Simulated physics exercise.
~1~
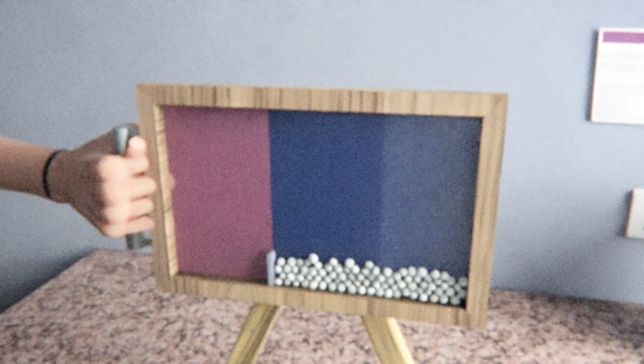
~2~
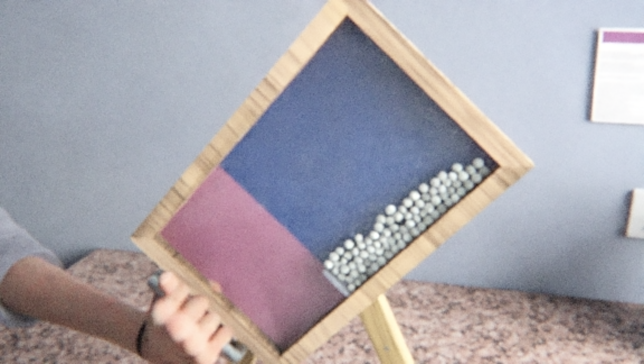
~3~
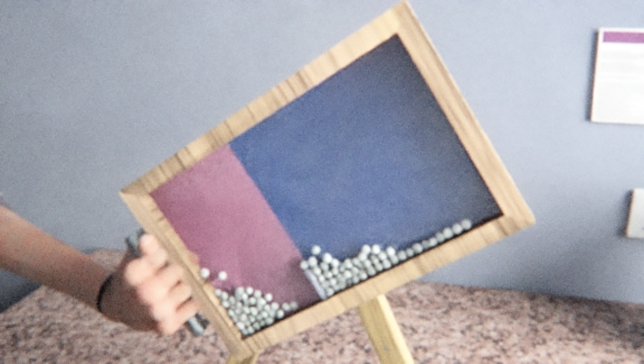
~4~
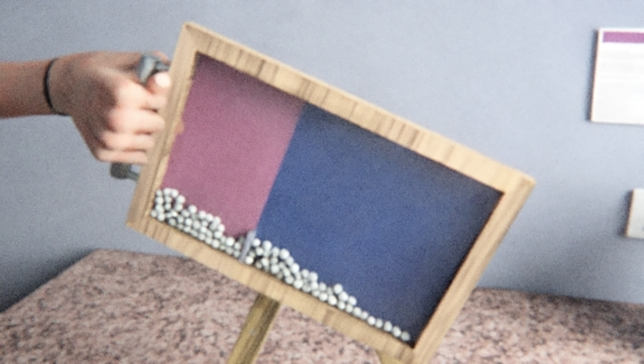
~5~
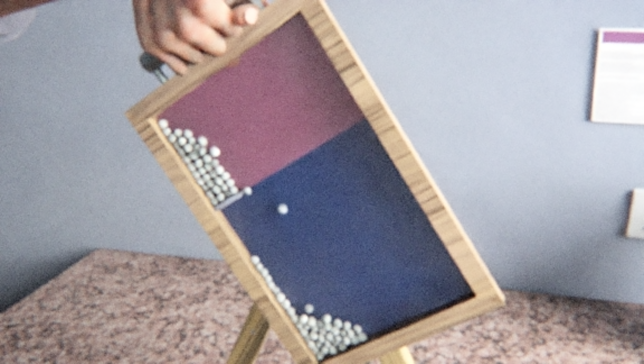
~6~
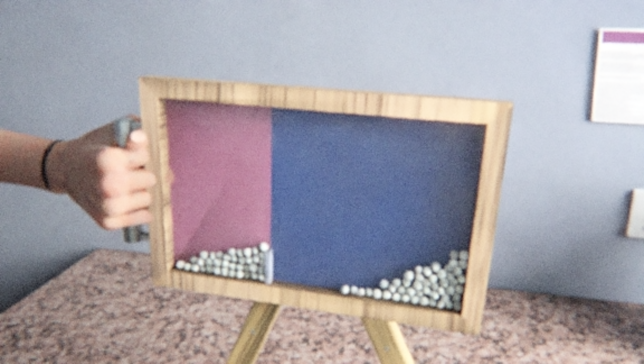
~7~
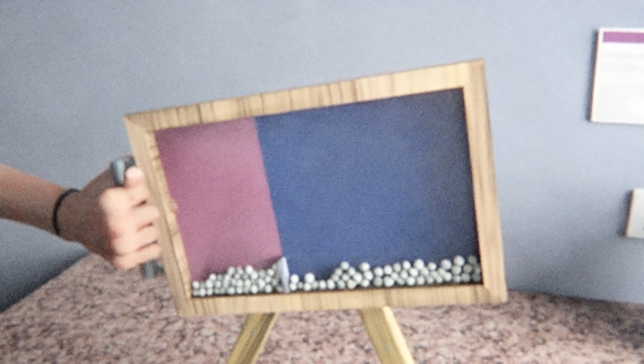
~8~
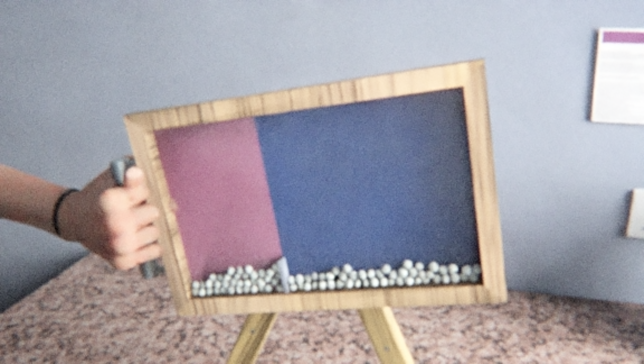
On a wooden stand atop a speckled counter, a hand tilts a framed case of white beads anticlockwise, then clockwise, then back to a slight anticlockwise tilt; some beads cross the small divider, and they settle along the bottom of both the pink and blue sections.
